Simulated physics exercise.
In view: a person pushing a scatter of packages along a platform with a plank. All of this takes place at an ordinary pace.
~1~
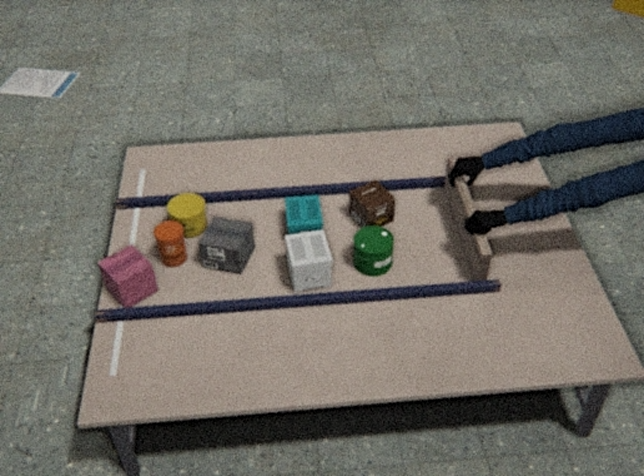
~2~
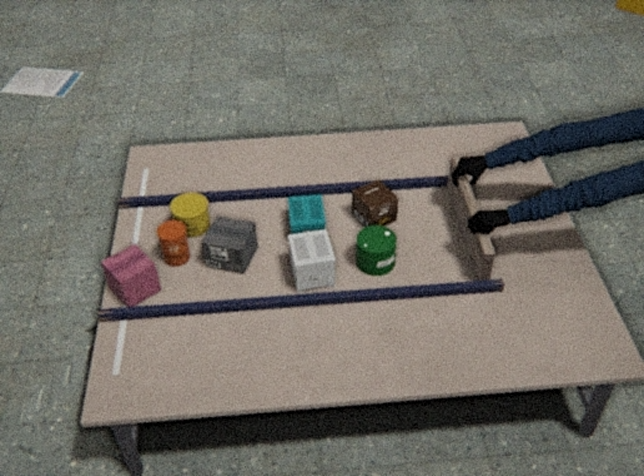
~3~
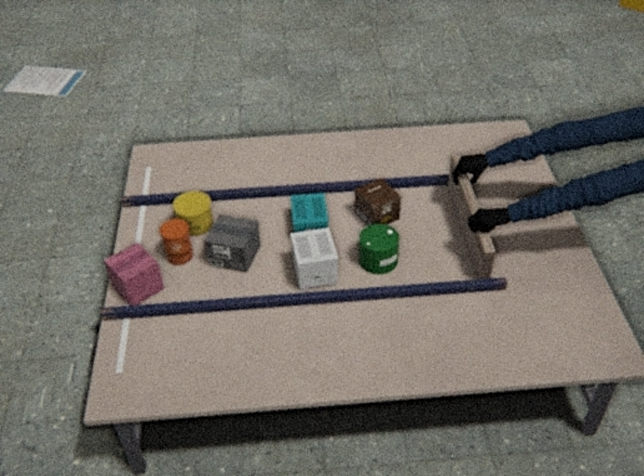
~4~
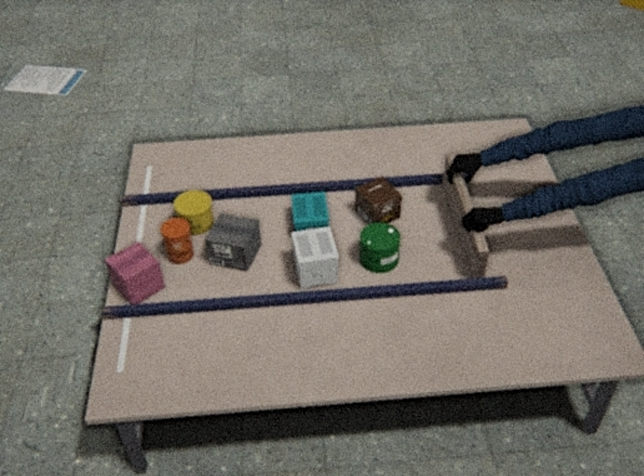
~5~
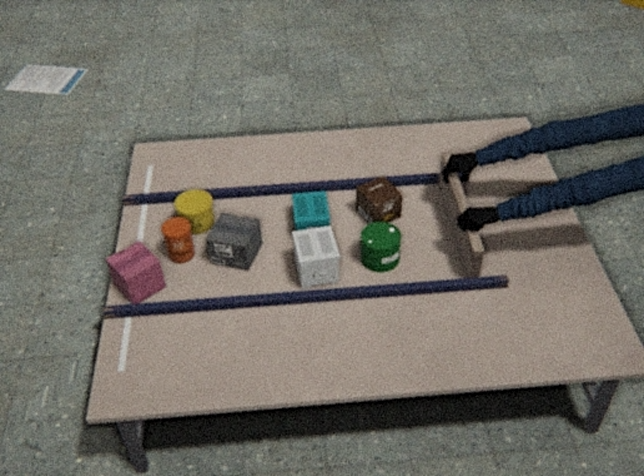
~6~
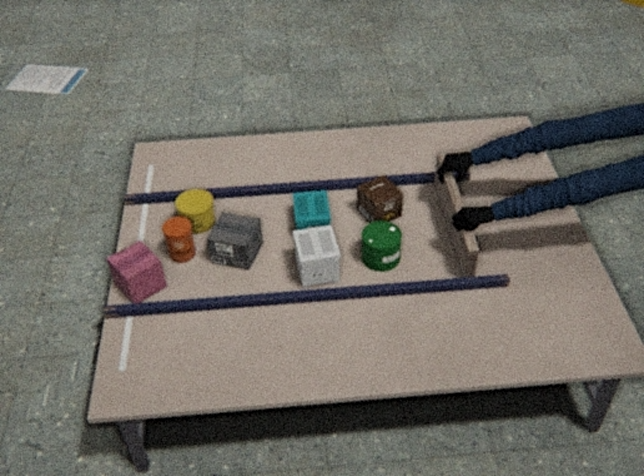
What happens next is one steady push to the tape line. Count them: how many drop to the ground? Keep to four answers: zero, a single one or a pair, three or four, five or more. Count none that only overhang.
The answer is five or more.
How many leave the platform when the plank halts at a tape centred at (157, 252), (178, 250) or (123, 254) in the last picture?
Counts per try, in order: 5 / 2 / 8.
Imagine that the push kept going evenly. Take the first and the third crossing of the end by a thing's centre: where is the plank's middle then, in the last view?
For the first, roughly (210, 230); for the next, roughly (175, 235).
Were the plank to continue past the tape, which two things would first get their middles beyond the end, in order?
Counting earliest first, you get the orange pail, after which comes the yellow pail.
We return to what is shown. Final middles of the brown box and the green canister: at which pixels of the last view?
You'll see the brown box at (124, 216), with the green canister at (116, 247).
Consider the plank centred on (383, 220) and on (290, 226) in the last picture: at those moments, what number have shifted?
At first I count 2, and then 5.
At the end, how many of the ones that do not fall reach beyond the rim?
The count is 3.
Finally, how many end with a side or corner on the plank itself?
3 are in contact with it.
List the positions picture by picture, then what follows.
In the first frame, pink box (129, 277); orange pail (171, 245); yellow pail (188, 216); plank (466, 218); tape (130, 257).
In the second frame, orange pail (174, 244); grey parcel (230, 244).
In the third frame, yellow pail (194, 214); plank (469, 216).
In the fourth frame, pink box (136, 274); white tote (315, 258).
In the fifth frame, orange pail (179, 241); turquoise tote (311, 215).
In the sixth frame, pink box (137, 273); orange pail (180, 240); yellow pail (196, 212); plank (455, 214); tape (139, 253).
A little later, none off yet; pink box at rest near (137, 273); orange pail at rest near (180, 240); yellow pail at rest near (196, 212).
Next, none off yet; pink box at rest near (137, 273); orange pail moving near (177, 240); yellow pail shifted a little near (191, 212).
Later still, none off yet; pink box shifted a little near (116, 280); orange pail tilted a little near (102, 243); yellow pail shifted well along near (114, 218).
When it is over, the number that fall off is five or more; down, turquoise tote, grey parcel, yellow pail, orange pail and pink box.
